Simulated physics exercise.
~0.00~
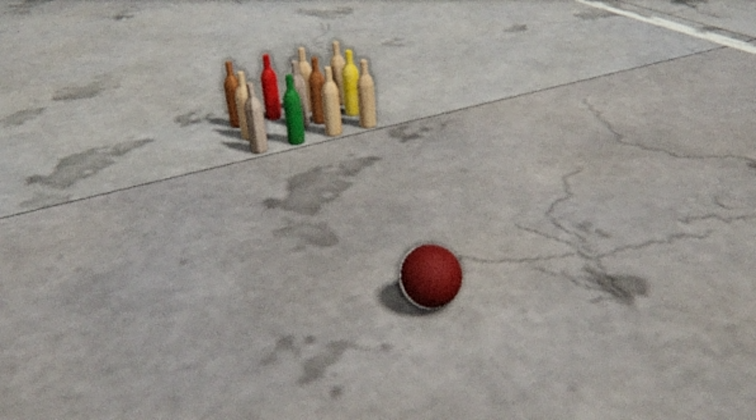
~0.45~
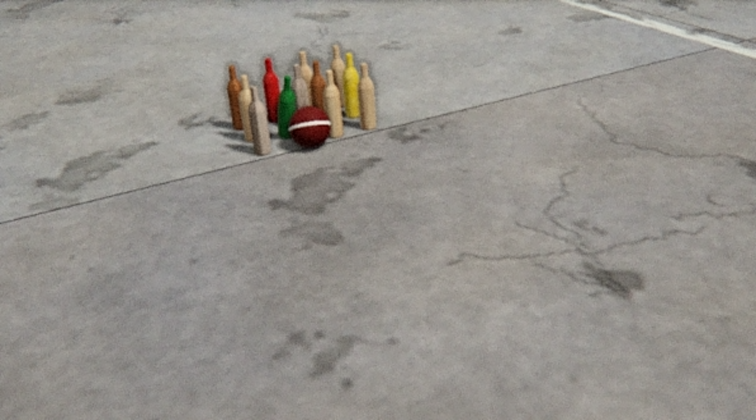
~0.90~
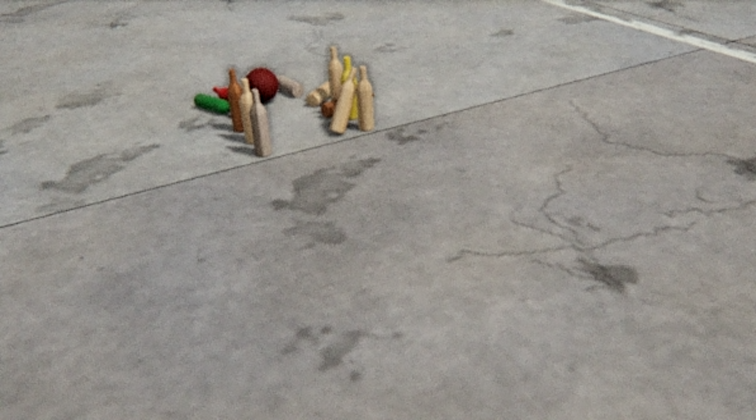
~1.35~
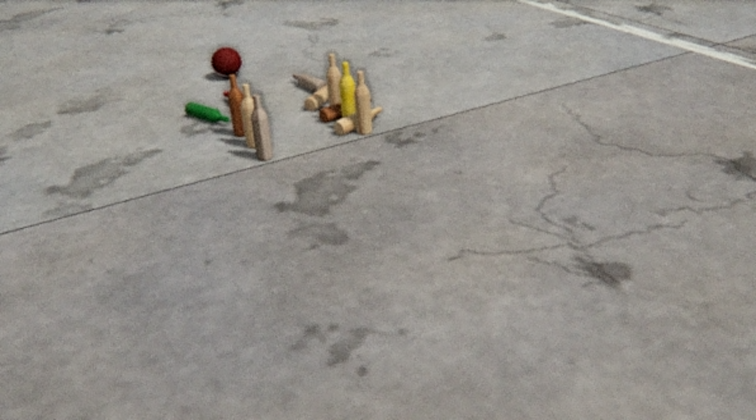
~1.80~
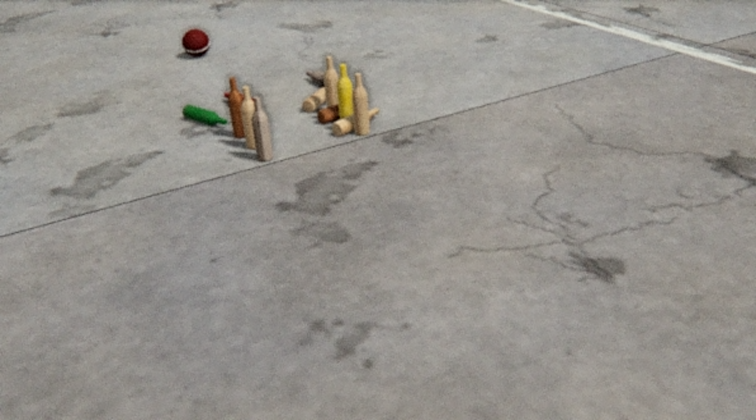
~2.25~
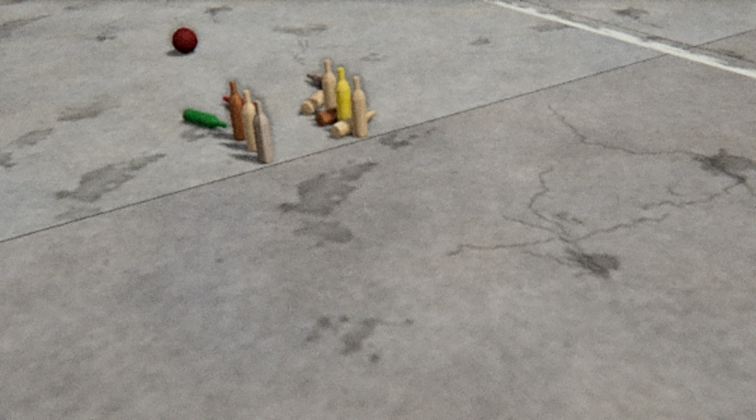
On cracked grey concrete, a dark red ball rolling into bottle-shaped skittles, toppling green, red and others, leaving yellow among those standing.
